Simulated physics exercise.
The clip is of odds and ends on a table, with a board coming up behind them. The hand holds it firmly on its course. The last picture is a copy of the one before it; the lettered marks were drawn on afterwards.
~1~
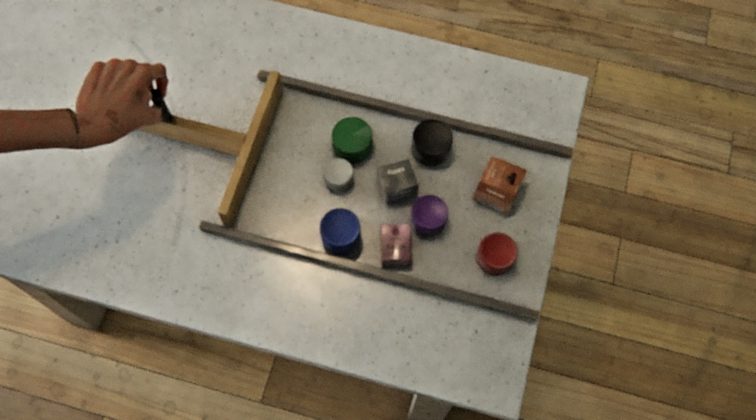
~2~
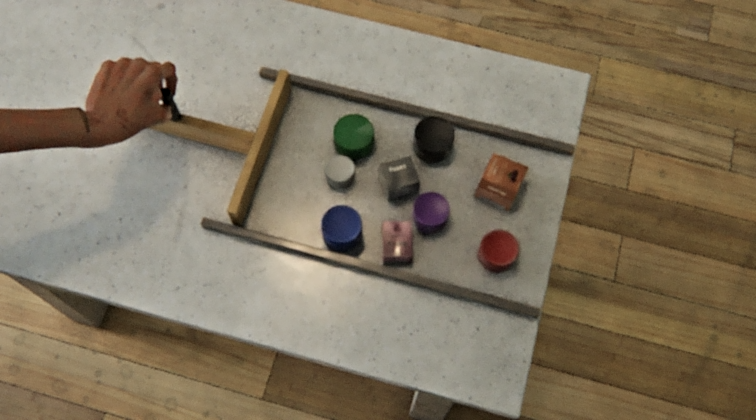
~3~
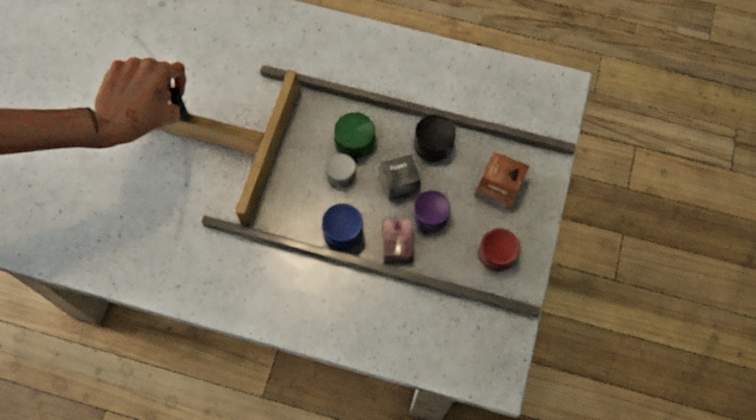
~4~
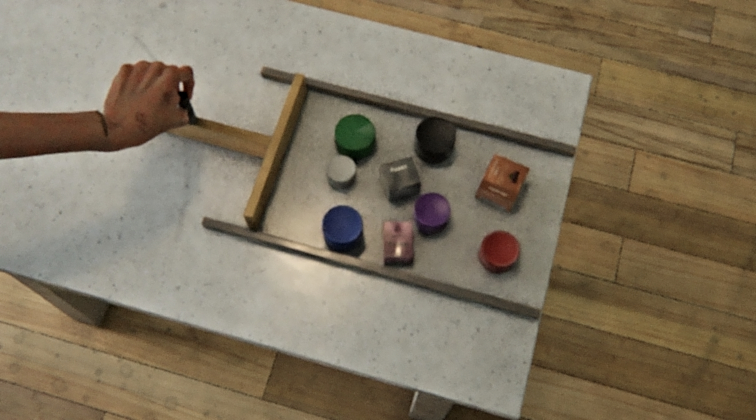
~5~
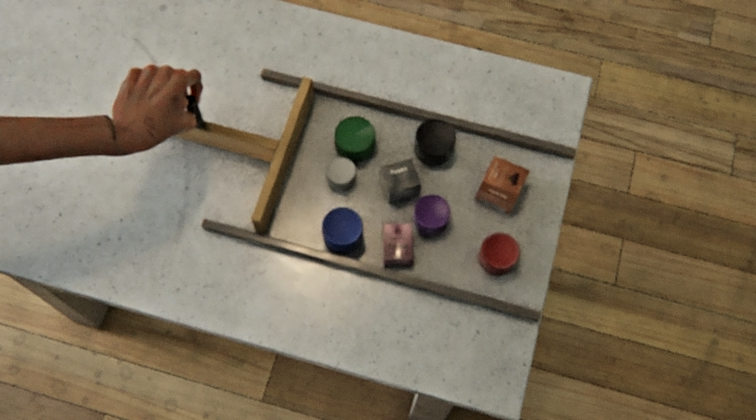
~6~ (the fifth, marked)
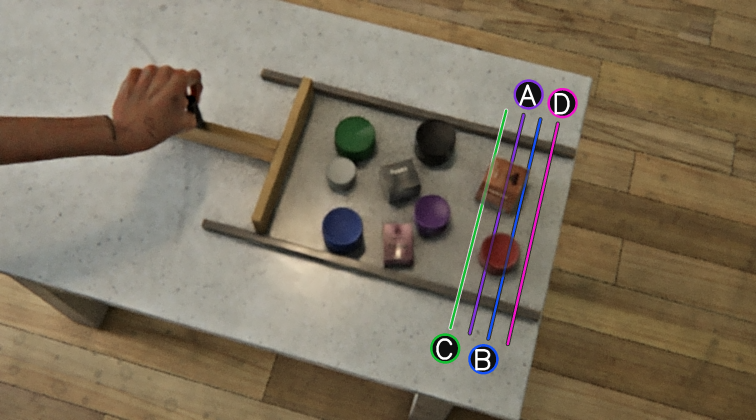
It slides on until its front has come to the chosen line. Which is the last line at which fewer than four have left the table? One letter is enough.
It can go as far as A.
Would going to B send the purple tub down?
By then, yes.
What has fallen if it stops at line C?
The red jar goes over.
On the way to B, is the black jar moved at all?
Yes.
On the marked copy, A at (498, 218); B at (516, 223); C at (480, 213); D at (534, 228).
Taking A. A third of the way, board (358, 166); blue tub (366, 237); green tin (395, 149).
Two thirds of the way, board (437, 187); red jar (516, 257); orange packet (515, 191).
When it is over, board (499, 204); red jar over the edge; orange packet over the edge; two fallen.
As for the rest, B drops five; C is within the limit but short; D drops six.
